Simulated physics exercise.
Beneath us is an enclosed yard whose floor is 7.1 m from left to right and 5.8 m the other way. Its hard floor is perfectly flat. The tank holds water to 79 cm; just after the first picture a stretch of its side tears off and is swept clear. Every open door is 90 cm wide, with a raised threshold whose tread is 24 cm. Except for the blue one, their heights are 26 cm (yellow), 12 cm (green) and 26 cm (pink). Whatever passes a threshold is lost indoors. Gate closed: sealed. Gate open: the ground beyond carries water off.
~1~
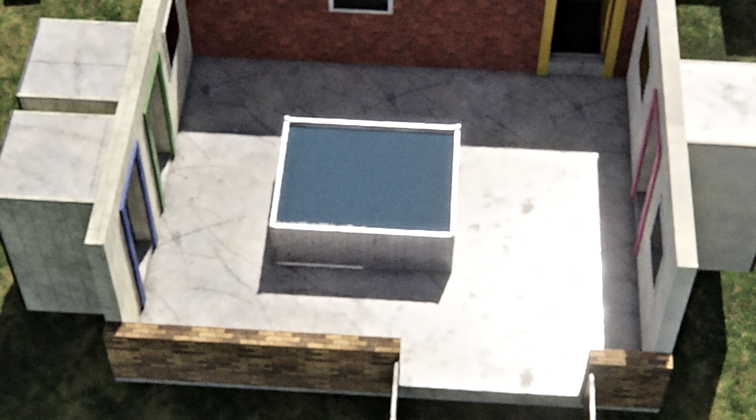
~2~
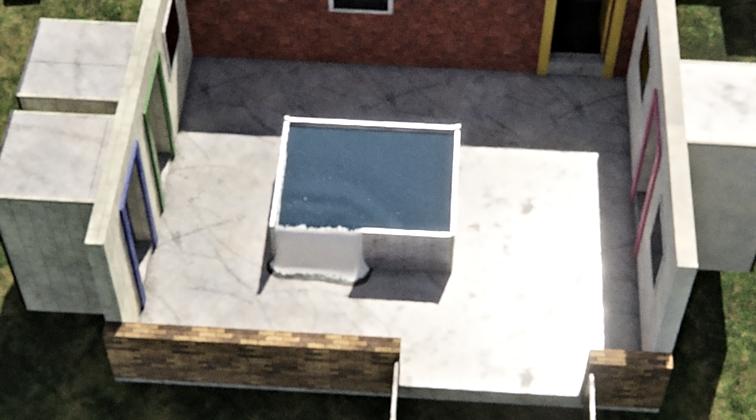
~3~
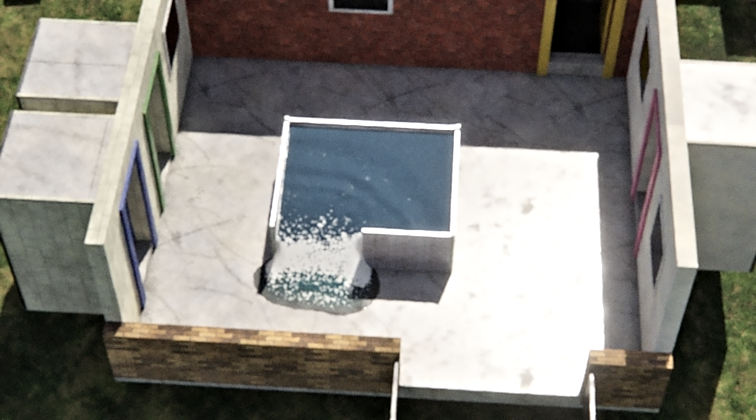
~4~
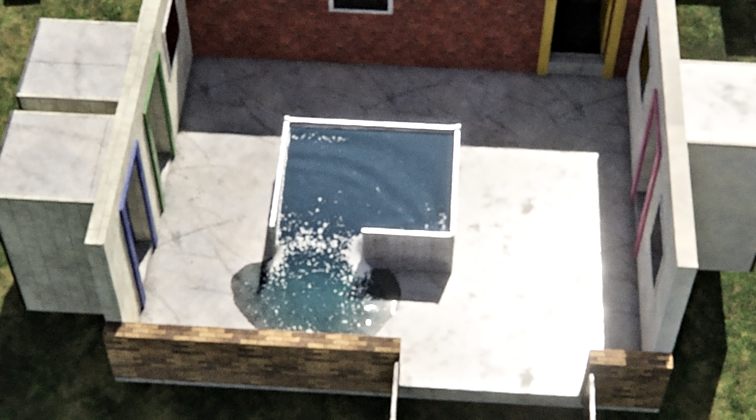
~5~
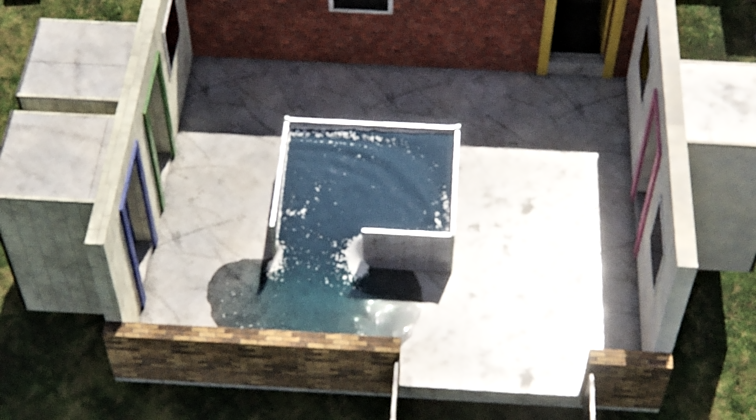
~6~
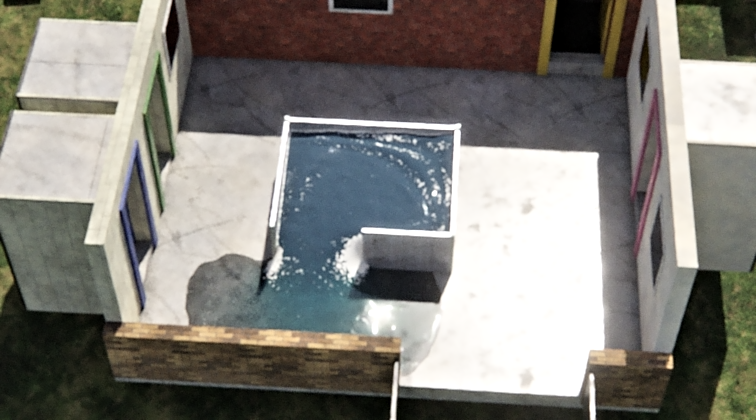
Water, dark blue and still at first, fills a white-rimmed tank in a pale, walled yard seen from above by an unmoving camera. Blue and green doorways line the left wall, a pink one the right, and a yellow one the red brick back wall. The left part of the tank's near side gives way, and foaming water pours out, spreading across the floor to the low brick front wall while ripples cross the tank.
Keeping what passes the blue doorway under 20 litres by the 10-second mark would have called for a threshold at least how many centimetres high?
It would have called for about 20.5 cm.
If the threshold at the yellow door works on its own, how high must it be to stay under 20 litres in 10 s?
At the yellow door you'd want roughly 10.0 cm.
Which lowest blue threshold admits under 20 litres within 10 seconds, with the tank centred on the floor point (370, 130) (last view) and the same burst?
At least some 23 centimetres tall.
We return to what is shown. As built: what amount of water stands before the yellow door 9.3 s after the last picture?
The depth there is around 13.0 cm.
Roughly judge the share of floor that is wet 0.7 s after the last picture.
About 20 per cent.
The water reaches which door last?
Answer: Yellow.
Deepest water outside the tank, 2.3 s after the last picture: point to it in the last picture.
Check close to (146, 355).
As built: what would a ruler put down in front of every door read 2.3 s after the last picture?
Depths in cm - yellow: 0, green: 7, pink: 0, blue: 25.
Then, 0.7 s after the last picture water covers 20 % of the floor, deepest (53 cm) near (133, 354); 1 cm at the blue door, 0 litres in over its 20 cm threshold.
Then, 2.3 s after the last picture water covers 55 % of the floor, deepest (41 cm) near (146, 355); 25 cm at the blue door, 8 litres in over its 20 cm threshold.
Then, 9.3 s after the last picture water covers 100 % of the floor, deepest (14 cm) near (512, 73); 9 cm at the blue door, 21 litres in over its 20 cm threshold.
At the blue door as built, the water peaked near 25 cm, 2.1 s after the last picture.
Run again over the same 10 s with other heights there, 38 litres in over 17.5 cm, 9 litres over 23.5 cm. The limit of 20 litres is kept from about 20.5 cm up.
